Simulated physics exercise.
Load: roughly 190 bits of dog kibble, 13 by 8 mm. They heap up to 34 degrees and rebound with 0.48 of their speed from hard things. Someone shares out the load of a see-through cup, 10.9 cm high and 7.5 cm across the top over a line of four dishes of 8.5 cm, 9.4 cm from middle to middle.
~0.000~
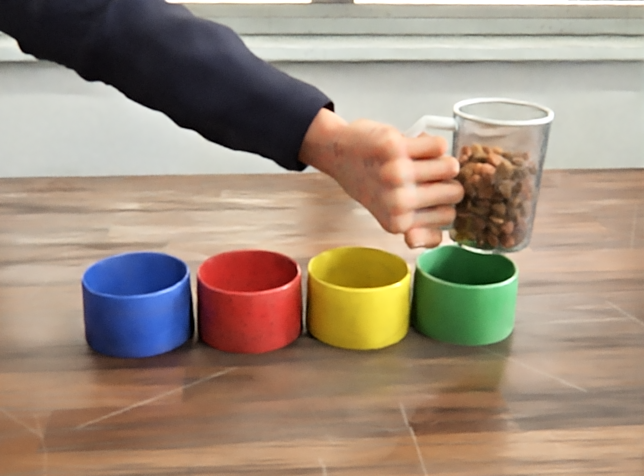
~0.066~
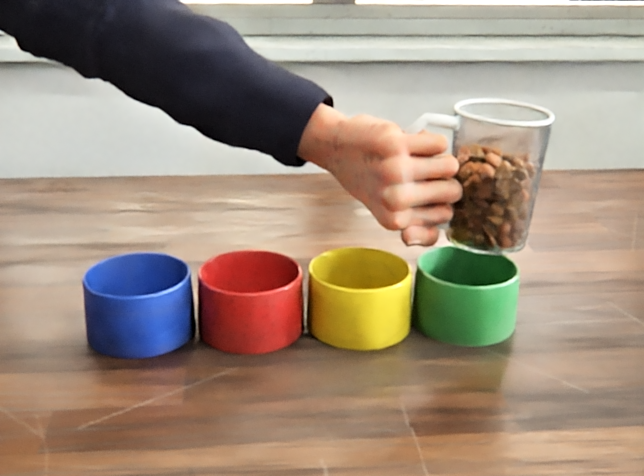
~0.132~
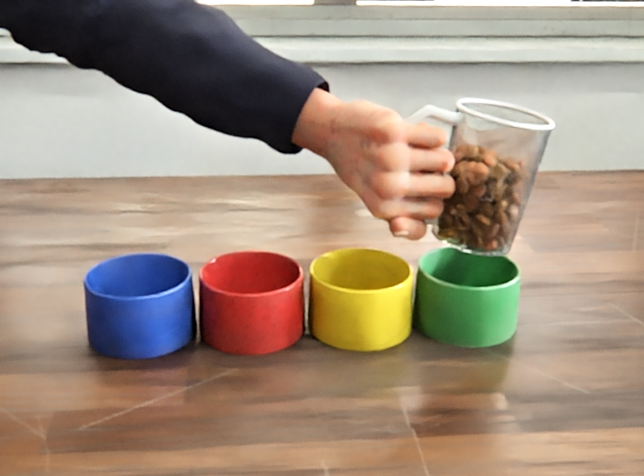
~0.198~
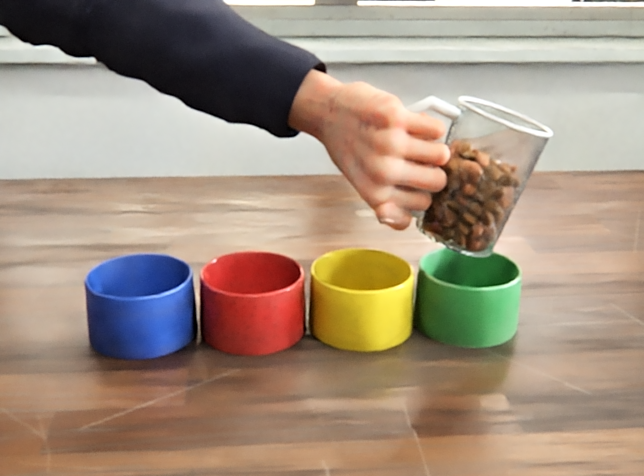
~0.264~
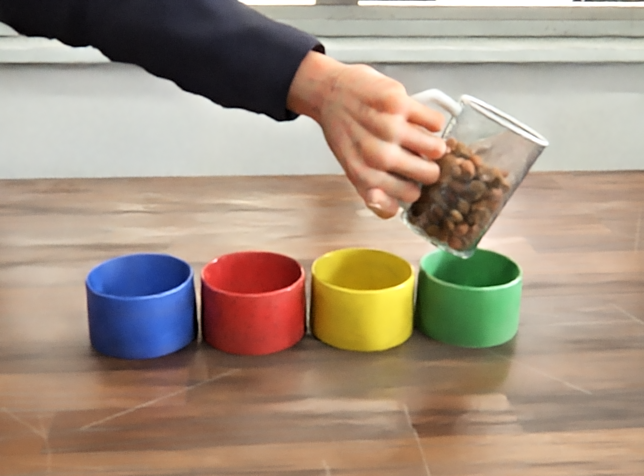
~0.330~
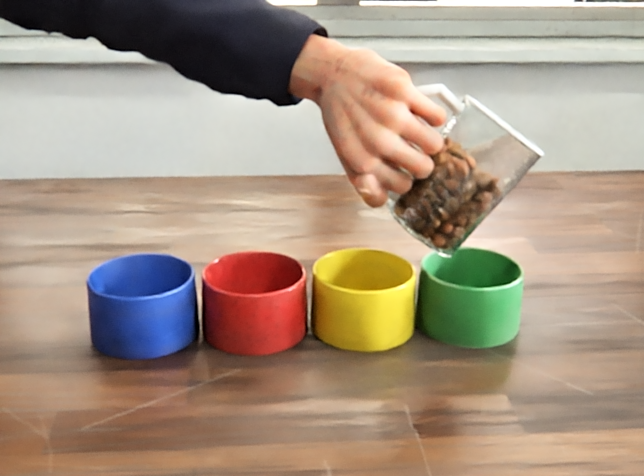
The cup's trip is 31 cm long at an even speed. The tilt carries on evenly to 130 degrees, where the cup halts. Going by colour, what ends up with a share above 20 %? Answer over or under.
Red under, blue under, green under, yellow over, counter under.
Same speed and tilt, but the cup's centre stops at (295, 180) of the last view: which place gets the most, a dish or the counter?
The winner: Yellow.
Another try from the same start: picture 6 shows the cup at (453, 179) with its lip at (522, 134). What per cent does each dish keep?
Red 90, blue 0, green 0, yellow 0.
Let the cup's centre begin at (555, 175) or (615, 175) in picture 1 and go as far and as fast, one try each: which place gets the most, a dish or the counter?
The winner: Green; green.
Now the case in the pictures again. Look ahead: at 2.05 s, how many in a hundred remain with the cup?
Roughly 0 per cent.
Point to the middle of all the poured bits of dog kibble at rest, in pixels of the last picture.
Around (371, 299).
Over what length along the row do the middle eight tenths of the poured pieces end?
Roughly 6 cm.
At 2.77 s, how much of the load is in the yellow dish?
Near 90 per cent so far.
Then, at 1.36 s, tilt 130 degrees; cup holds 0 %, green 5 %, yellow 90 %.
After 2.05 s, tilt 130 degrees; cup holds 0 %, green 5 %, yellow 90 %.
After 2.77 s, tilt 130 degrees; cup holds 0 %, green 5 %, yellow 90 %.
By 3.1 s all is still; red 0 %, blue 0 %, green 5 %, yellow 90 %, counter 5 %.
